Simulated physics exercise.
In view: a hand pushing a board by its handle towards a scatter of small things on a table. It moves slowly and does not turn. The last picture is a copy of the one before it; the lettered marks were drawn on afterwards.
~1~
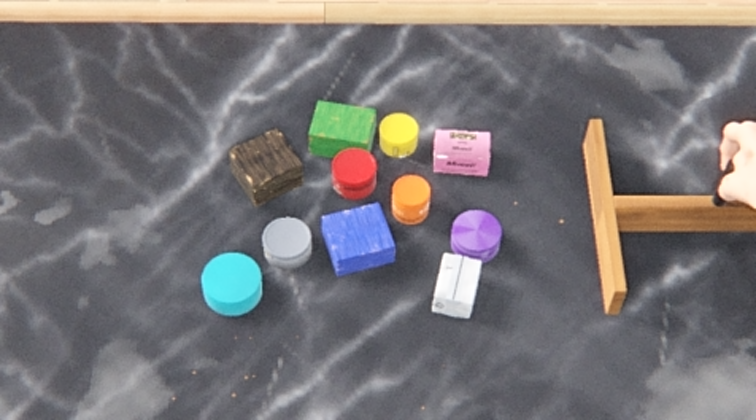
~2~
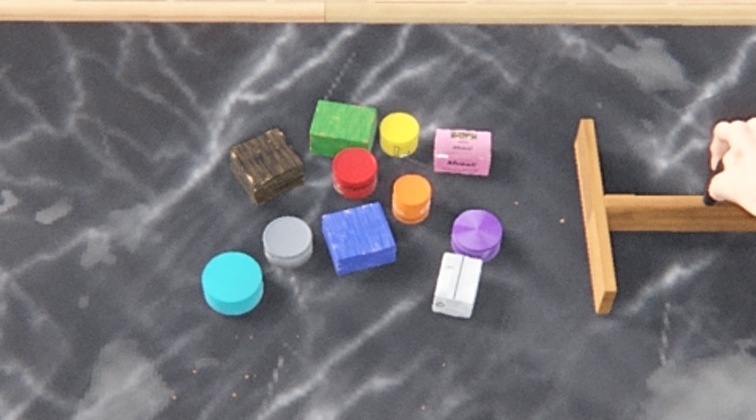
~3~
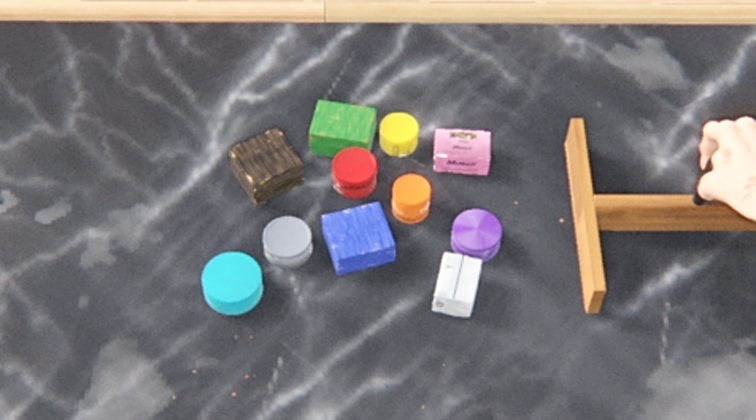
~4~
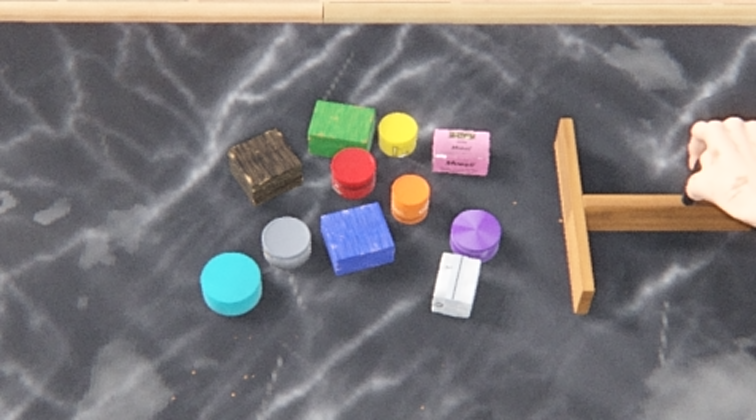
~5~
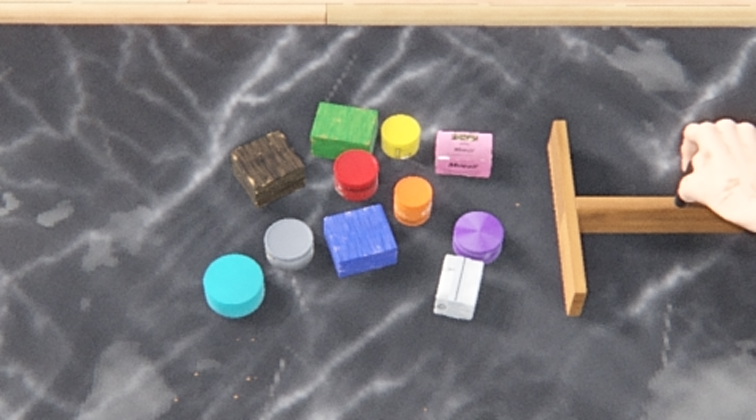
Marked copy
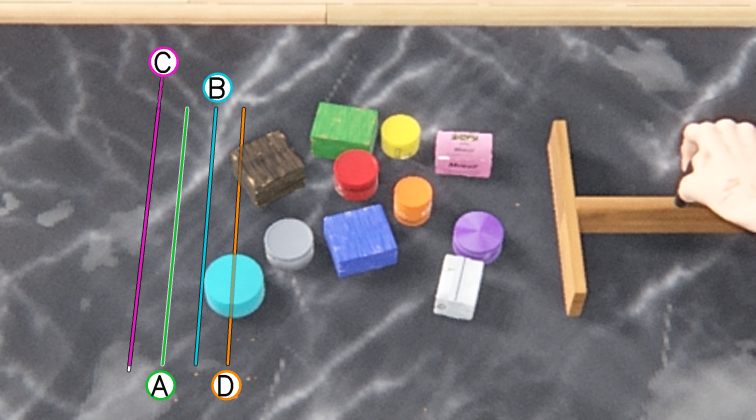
A hand at the right edge grips the handle of a wooden T-shaped board on a dark, white-veined marble surface, seen from above. To its left sit a black block, green block, yellow jar, pink item, red tub, orange jar, blue block, grey jar, purple tin, white box and turquoise round container. The hand slowly pushes the board a short way left without turning it, while the scattered things stay still.
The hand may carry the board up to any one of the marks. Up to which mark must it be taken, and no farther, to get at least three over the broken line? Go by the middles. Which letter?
The first such stop is B.
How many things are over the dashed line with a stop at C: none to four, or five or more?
In all, five or more.
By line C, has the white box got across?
Yes.
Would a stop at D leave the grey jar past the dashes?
By then, yes.
On the marked copy, A at (176, 228); B at (207, 228); C at (145, 228); D at (236, 228); the dashed line at (147, 214).
Following B. Soon after the start, board (440, 202); turquoise pot (234, 286); black block (268, 169); none across.
Later, board (310, 202); grey jar (174, 228); black block (217, 159); none across.
In the end, board (209, 202); grey jar (87, 206); black block (126, 151); four across.
As for the rest, A gets five across, but is farther than needed; C gets nine across, but is farther than needed; D gets only one across.
